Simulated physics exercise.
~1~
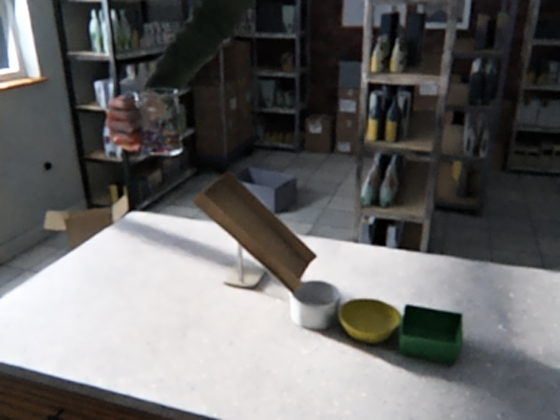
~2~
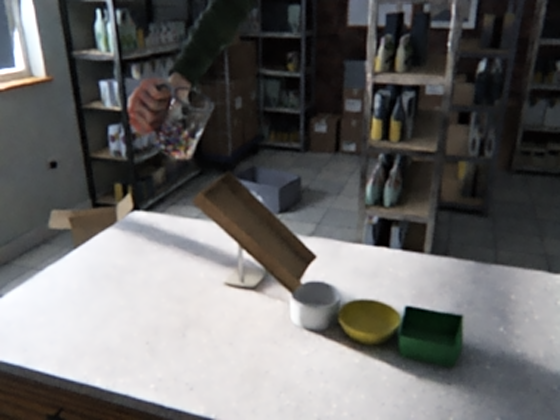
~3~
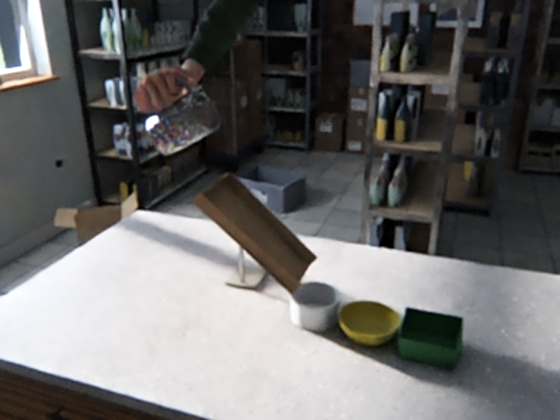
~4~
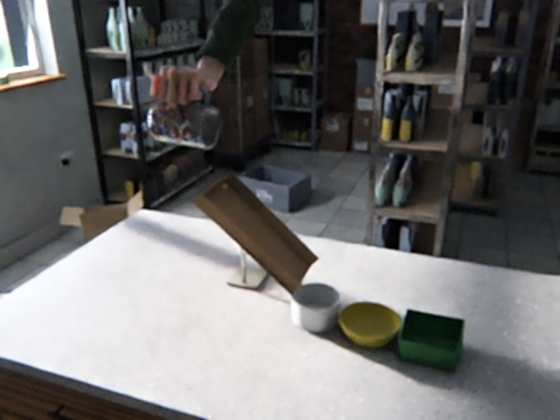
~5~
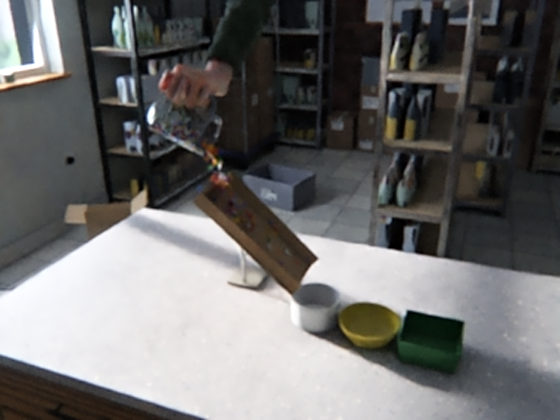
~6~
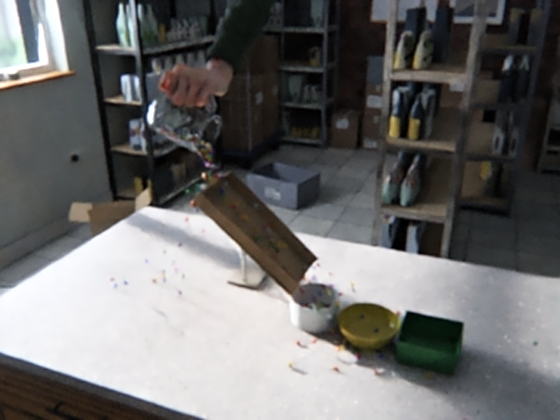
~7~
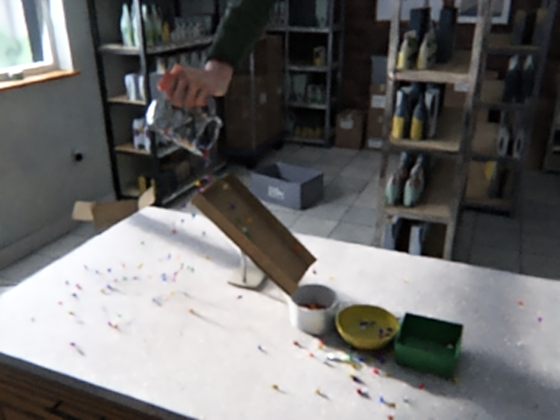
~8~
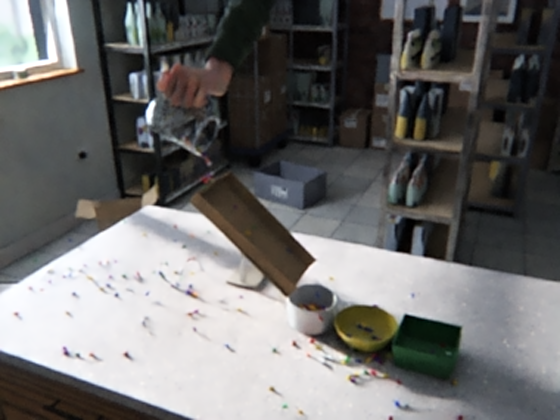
We see a hand tip a clear jug of colourful jelly beans over a sloping wooden chute, above a white dish, yellow bowl and green tin. The beans pour down and bounce, many ending scattered across the table, many others in the white dish and a few in the yellow bowl.
